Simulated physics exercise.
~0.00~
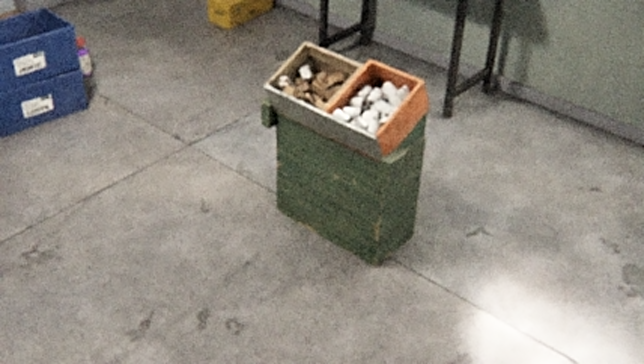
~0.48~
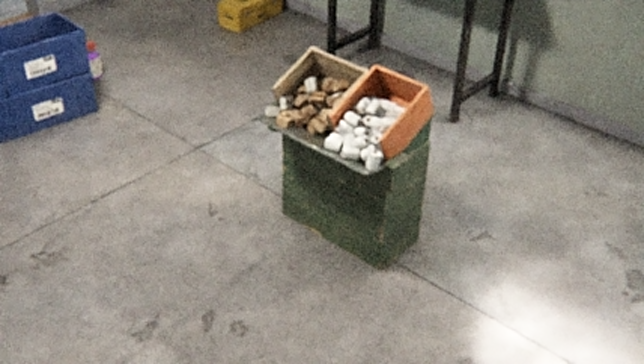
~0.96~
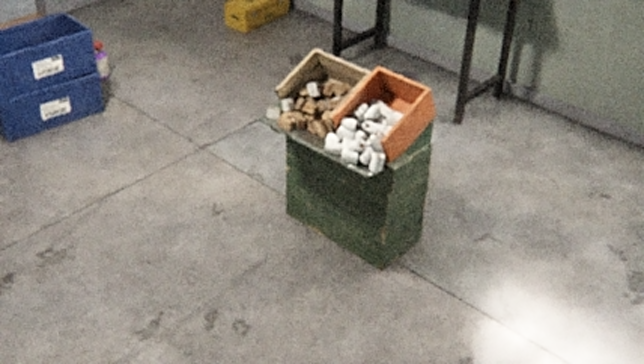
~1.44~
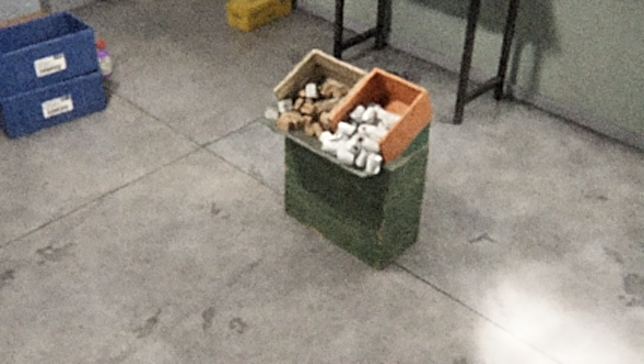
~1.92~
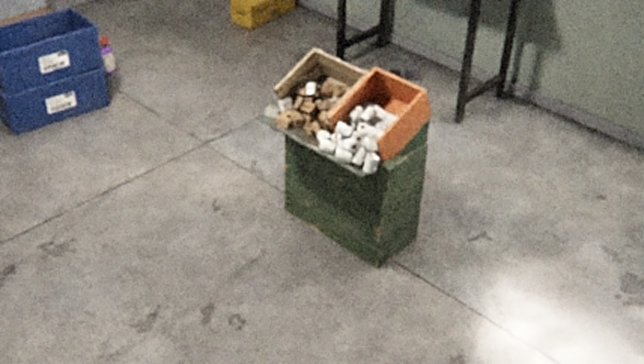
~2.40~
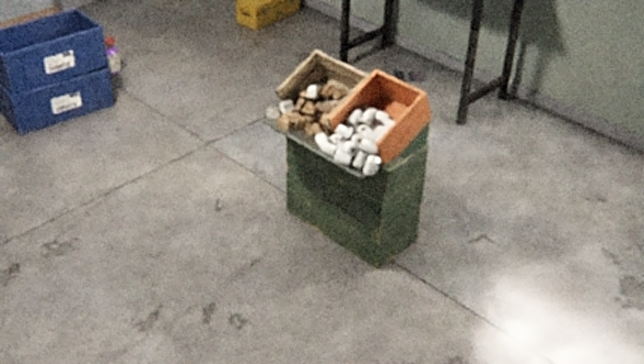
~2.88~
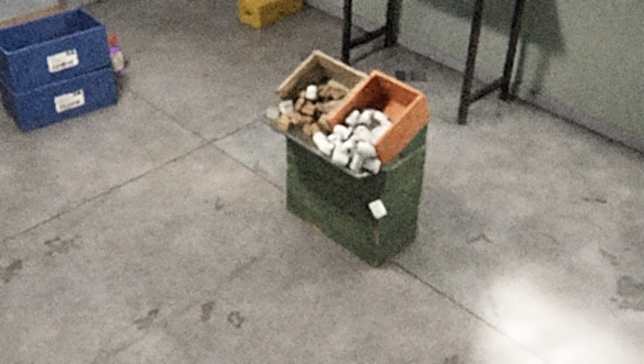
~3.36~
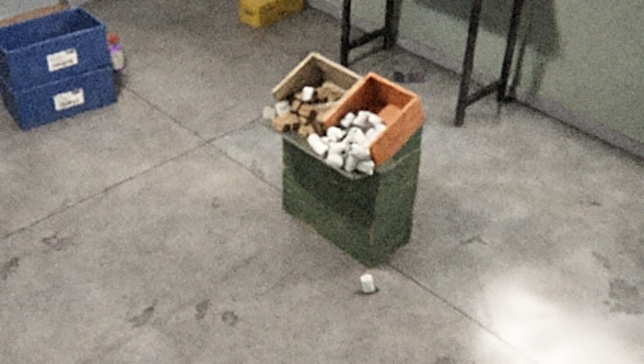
The clip opens on a green stand on a concrete floor, holding a wooden bin of small brown parcels beside an orange bin of white paper rolls, with blue crates to the left. The flap along the front drops down, and the goods in both bins slide forward into a heap at the open edge. They settle there and barely move for a while as the view drifts slightly. Then a single white roll slips off the orange bin's front and falls past the stand. It ends on the floor near the base, while the rest stay heaped above.
